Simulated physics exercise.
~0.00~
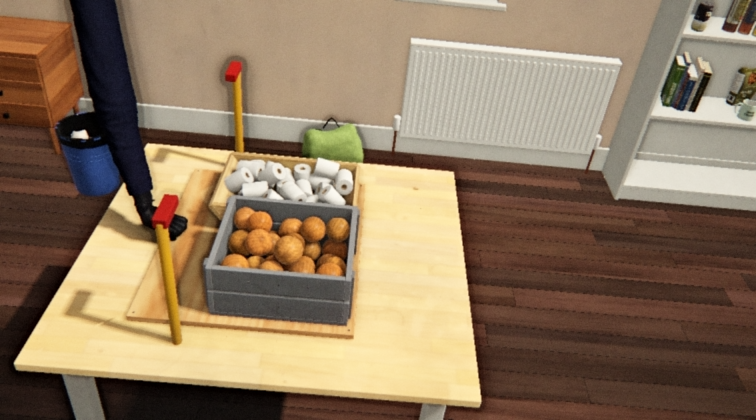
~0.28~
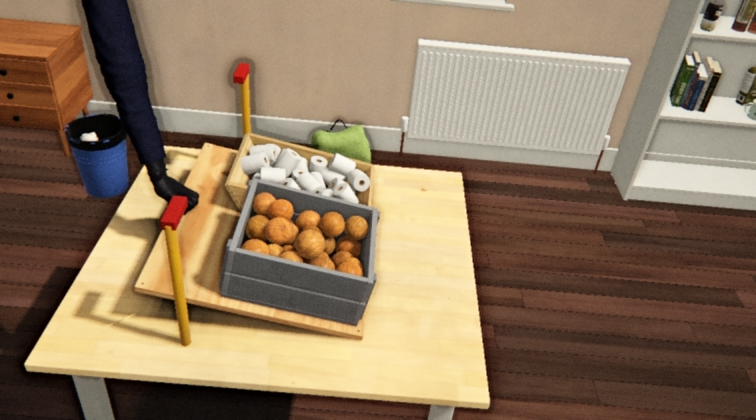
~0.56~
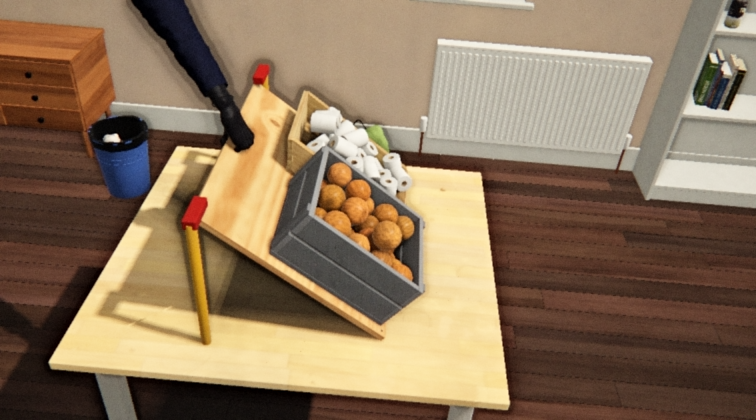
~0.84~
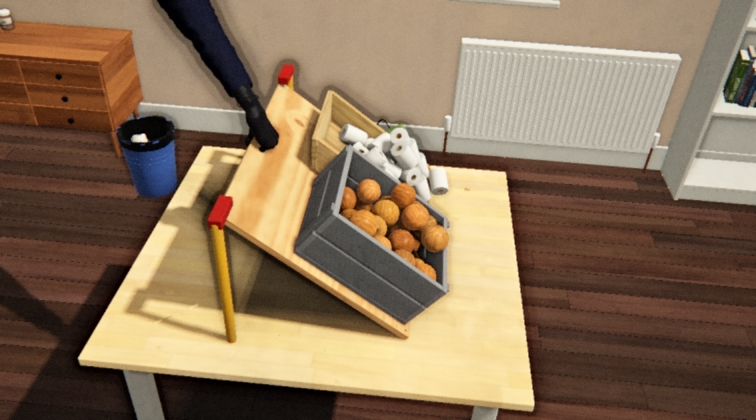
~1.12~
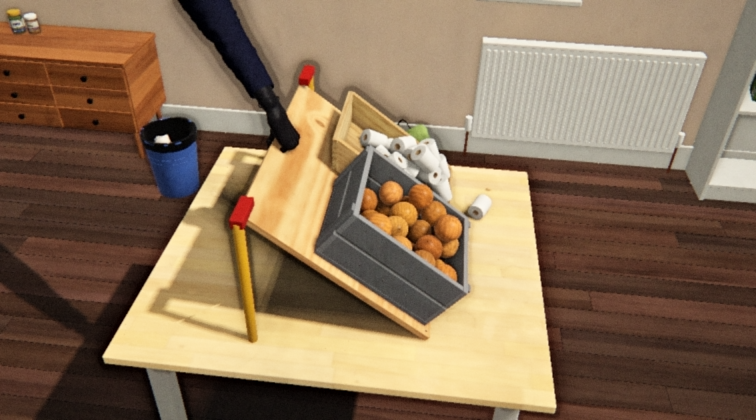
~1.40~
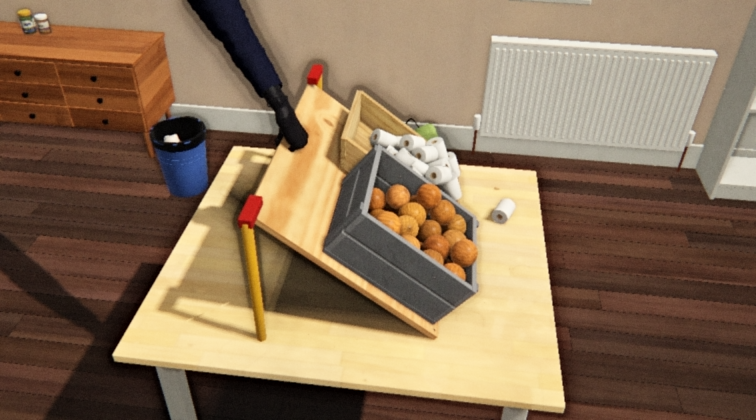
A gloved arm tilts the board with two baskets, and a paper roll tumbles out.
